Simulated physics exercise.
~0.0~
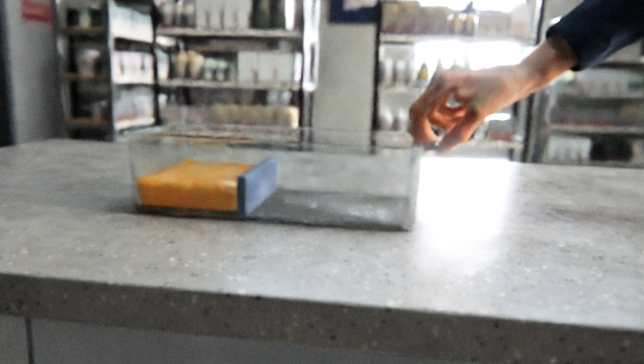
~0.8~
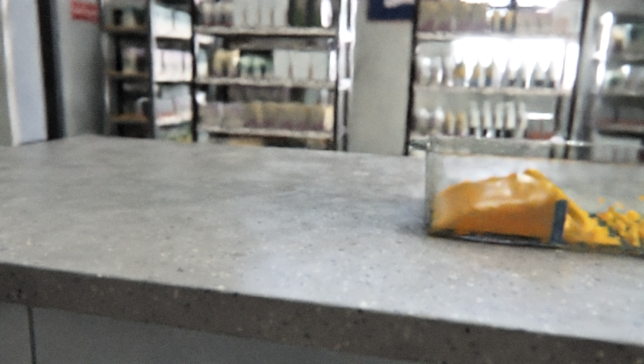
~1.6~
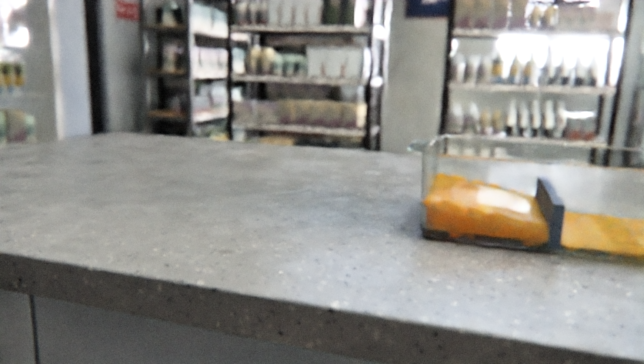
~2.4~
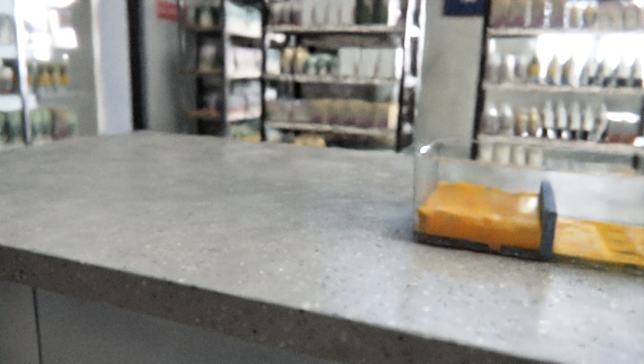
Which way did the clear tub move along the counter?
The clear tub moved to the right along the counter.
